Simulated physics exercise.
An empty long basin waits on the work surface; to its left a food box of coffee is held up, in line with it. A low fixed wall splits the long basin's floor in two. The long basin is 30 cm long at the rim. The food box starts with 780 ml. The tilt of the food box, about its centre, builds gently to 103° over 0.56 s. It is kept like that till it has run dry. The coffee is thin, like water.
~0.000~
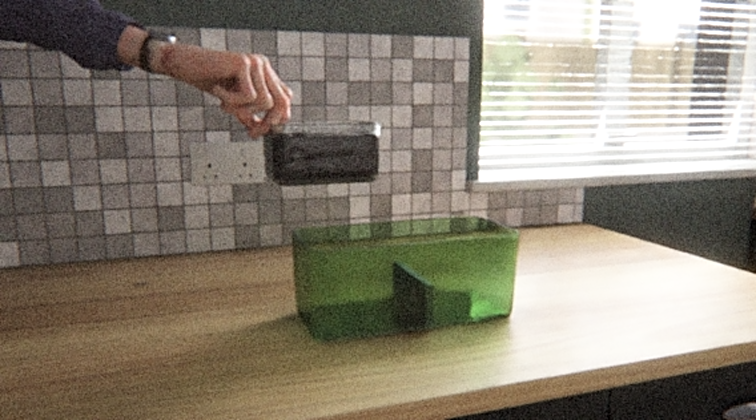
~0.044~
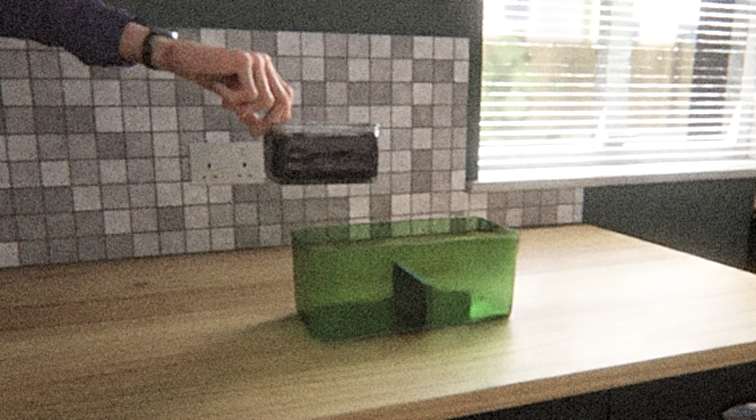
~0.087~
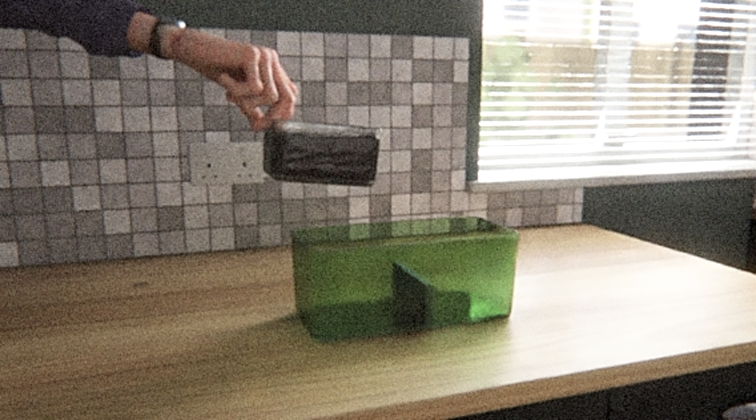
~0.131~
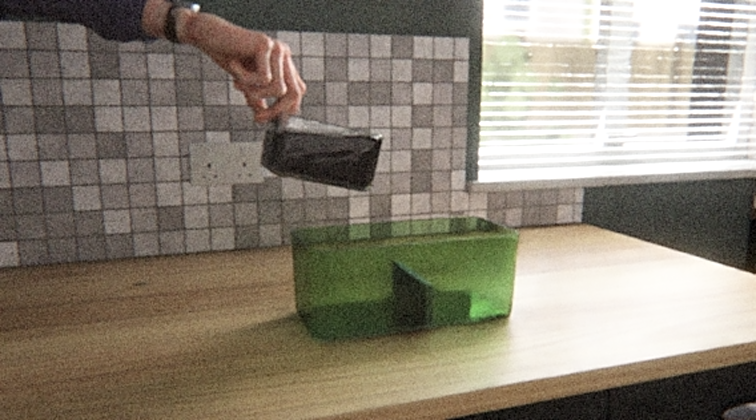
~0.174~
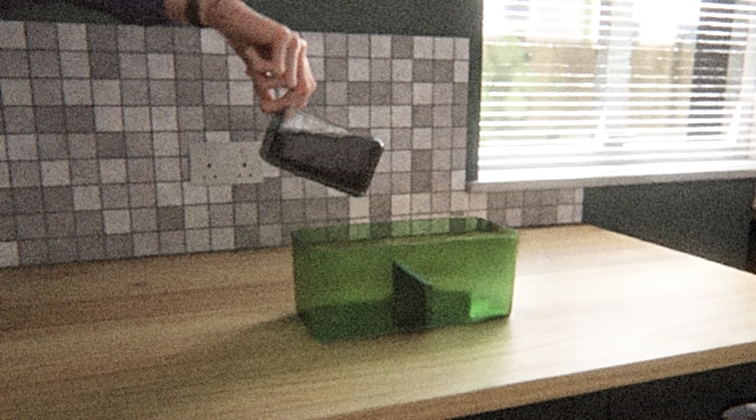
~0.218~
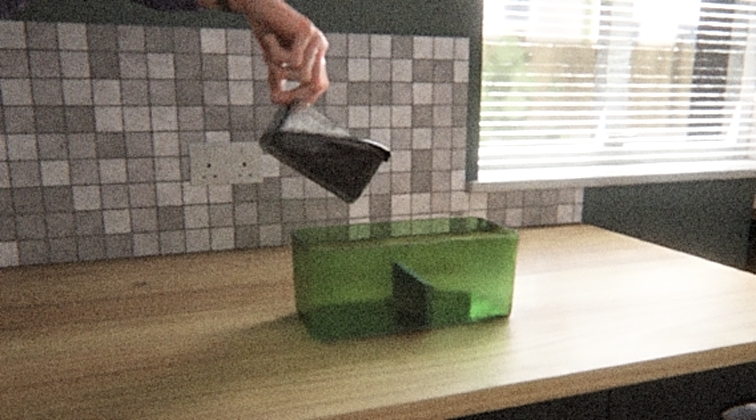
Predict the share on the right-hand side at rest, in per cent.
The far part has some 35 per cent.
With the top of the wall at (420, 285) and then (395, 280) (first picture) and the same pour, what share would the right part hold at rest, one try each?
First 25, then 65 per cent.
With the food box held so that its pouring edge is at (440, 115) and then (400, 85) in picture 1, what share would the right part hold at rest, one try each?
First 85, then 75 per cent.
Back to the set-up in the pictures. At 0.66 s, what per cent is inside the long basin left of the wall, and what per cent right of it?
Left about 52, right about 36.
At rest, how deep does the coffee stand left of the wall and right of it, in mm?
Some 24 mm on the left and 16 mm on the right.
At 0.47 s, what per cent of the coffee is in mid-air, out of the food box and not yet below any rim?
About 36 per cent.
After 0.47 s the tilt is 97° and 23 per cent is still to pour, 17 is left of the wall and 24 right of it.
After 0.66 s the tilt is 103° and 5 per cent is still to pour, 53 is left of the wall and 35 right of it.
After 0.85 s the tilt is 103° and 1 per cent is still to pour, 57 is left of the wall and 34 right of it.
After 1.06 s the tilt is 103° and 0 per cent is still to pour, 60 is left of the wall and 35 right of it.
In the end 61 per cent lies left of the wall, 35 right of it and 5 outside.
